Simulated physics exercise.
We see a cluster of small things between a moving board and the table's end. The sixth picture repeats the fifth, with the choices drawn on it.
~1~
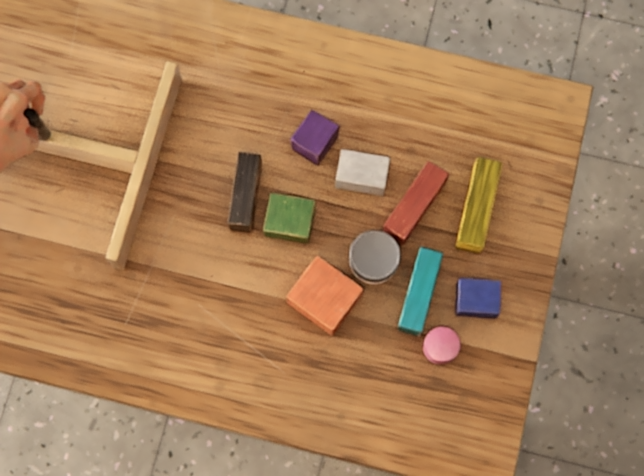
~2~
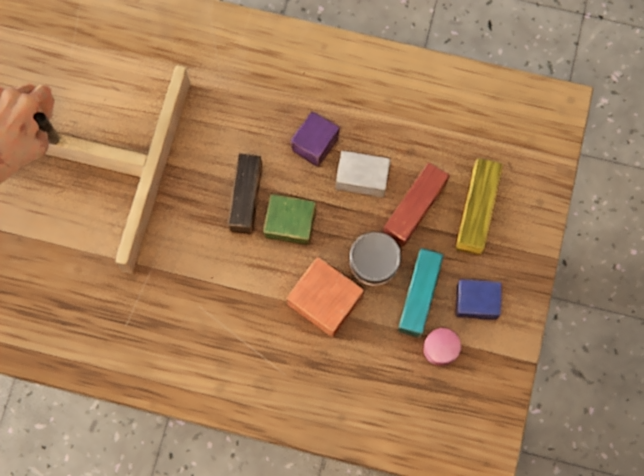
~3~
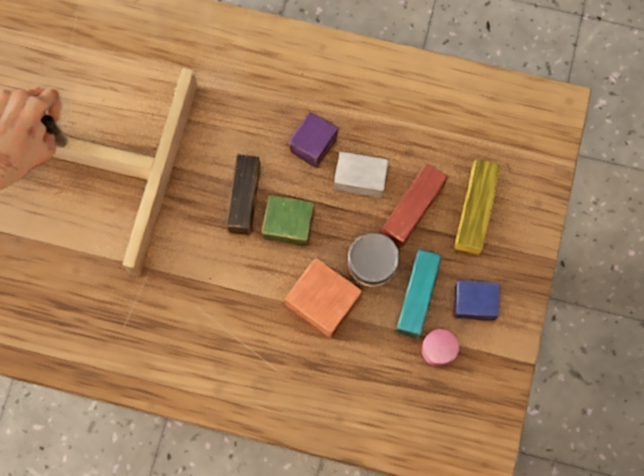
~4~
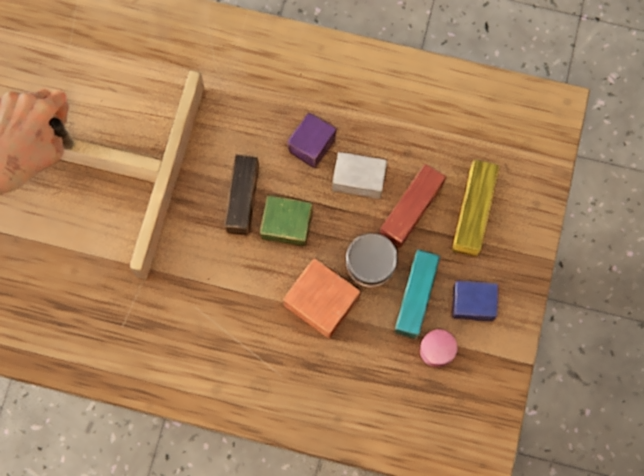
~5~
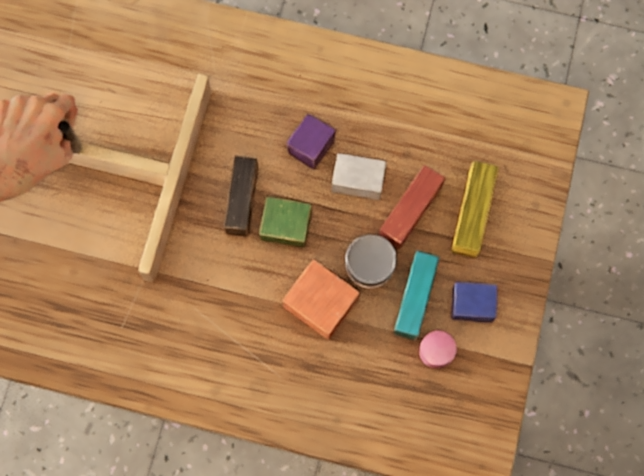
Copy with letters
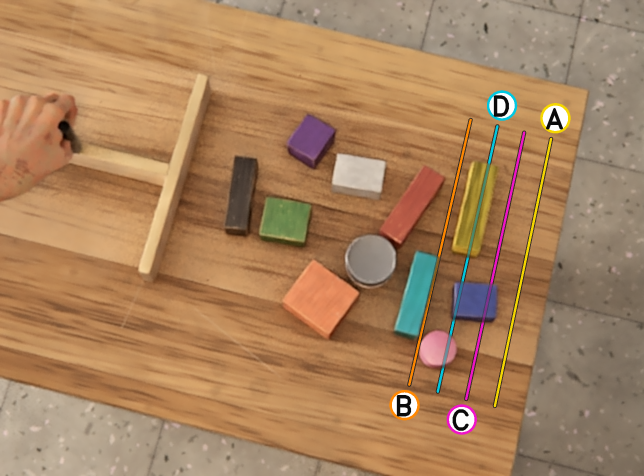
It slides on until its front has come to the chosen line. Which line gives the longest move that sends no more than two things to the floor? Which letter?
Line B.
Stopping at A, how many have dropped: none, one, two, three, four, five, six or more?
In all, six or more.
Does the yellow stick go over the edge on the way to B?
Yes.
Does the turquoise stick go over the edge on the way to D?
Yes.
On the marked copy, A at (524, 268); B at (441, 248); C at (496, 261); D at (469, 255).
Following B. Soon after the start, board (270, 194); black bar (288, 208); green block (318, 231).
Later, board (365, 218); blue block (514, 345); yellow stick (499, 218).
In the end, board (440, 236); yellow stick over the edge; blue block over the edge; two fallen.
As for the rest, A drops eight; C drops six; D drops five.
